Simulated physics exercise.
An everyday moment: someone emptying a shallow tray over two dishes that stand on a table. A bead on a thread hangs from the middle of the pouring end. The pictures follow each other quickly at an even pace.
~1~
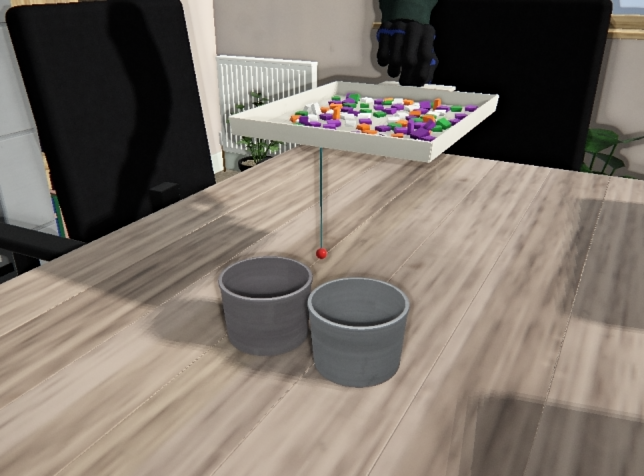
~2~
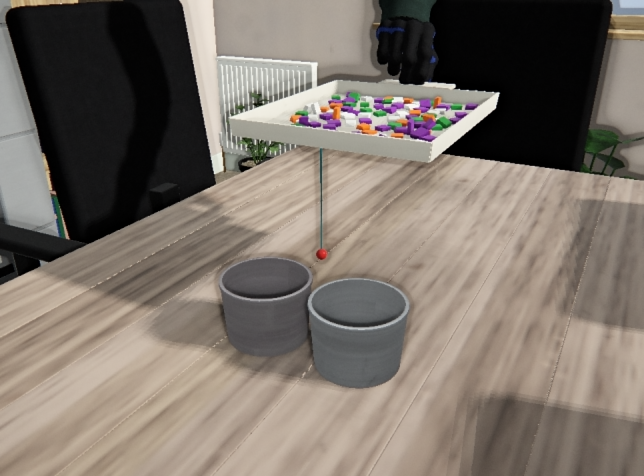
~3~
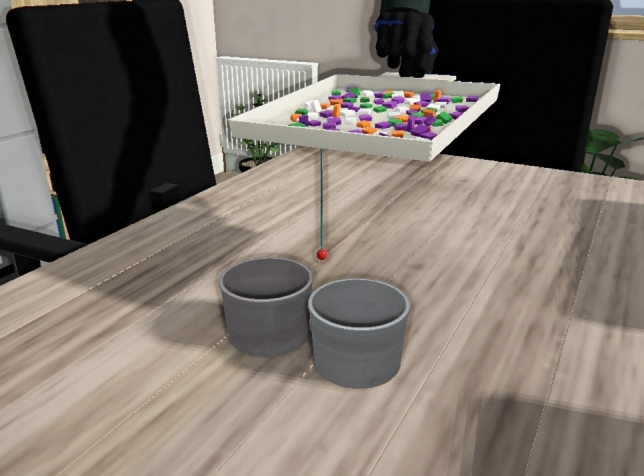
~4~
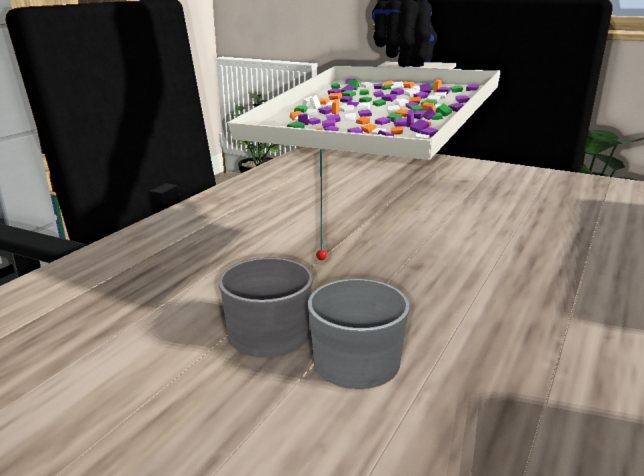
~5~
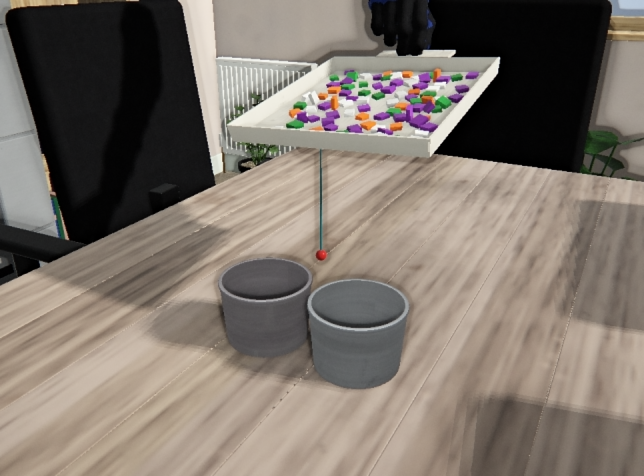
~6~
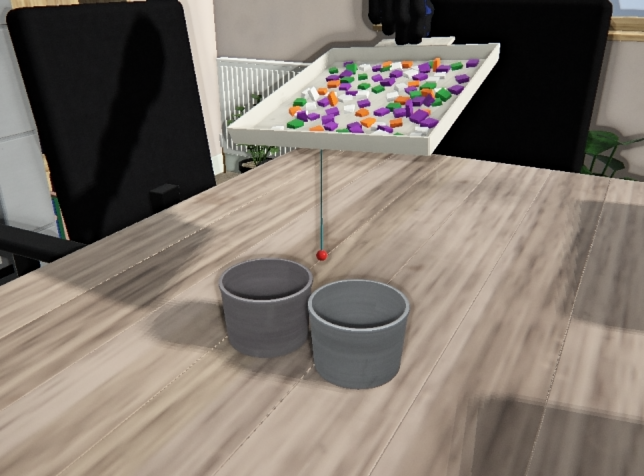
On a wooden table stood two gray dishes, with a shallow tray of colorful mosaic tiles above them, and a dark-gloved hand gradually raised the tray's far side while the pouring end dipped slightly left.
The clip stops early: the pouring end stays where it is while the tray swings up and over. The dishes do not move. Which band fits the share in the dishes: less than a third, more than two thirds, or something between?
Together they catch between a third and two thirds.
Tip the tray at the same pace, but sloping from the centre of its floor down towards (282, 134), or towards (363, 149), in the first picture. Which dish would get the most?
First the left dish, then right.
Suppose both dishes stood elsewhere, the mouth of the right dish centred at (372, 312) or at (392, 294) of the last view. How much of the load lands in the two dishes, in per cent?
First some 40, then 20 per cent.
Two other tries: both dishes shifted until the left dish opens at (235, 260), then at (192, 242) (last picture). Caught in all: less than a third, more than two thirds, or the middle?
First above two thirds, then the middle third.
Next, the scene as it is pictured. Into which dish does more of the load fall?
More ends in the left dish.
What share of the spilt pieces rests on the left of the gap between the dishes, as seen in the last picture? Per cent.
Roughly 90 in a hundred.
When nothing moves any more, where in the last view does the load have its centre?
Around (252, 329).
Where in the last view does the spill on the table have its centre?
Roughly at (226, 319).
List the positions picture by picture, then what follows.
Corners of the pouring end near (232, 116) and (431, 142), level; middle of the load near (394, 121), mosaic tiles; left dish near (241, 321); right dish near (336, 350); bead on its thread near (321, 254), in the first frame.
Corners of the pouring end near (232, 118) and (430, 142), level; middle of the load near (394, 120), in the second frame.
Corners of the pouring end near (231, 119) and (430, 141), tipped barely, lowest at the left corner; middle of the load near (394, 116), in the third frame.
Corners of the pouring end near (231, 122) and (429, 139), tipped a little, lowest at the left corner; middle of the load near (393, 110), in the fourth frame.
Corners of the pouring end near (230, 124) and (428, 138), tipped a little, lowest at the left corner; middle of the load near (393, 103), in the fifth frame.
Corners of the pouring end near (230, 127) and (428, 136), tipped a little, lowest at the left corner; middle of the load near (392, 97); left dish near (241, 322); right dish near (336, 352), in the sixth frame.
Shortly afterwards, tray tipped steeply; the whole lot on the tray.
Next, tray tipped right over; all but a few on the tray; only a few in the left dish; only a few outside both.
Some moments later, tray tipped past a quarter turn; a little in the right dish; near a third in the left dish; near half outside both.
In the end, tray tipped past a quarter turn; a little in the right dish; near a third in the left dish; near half outside both.
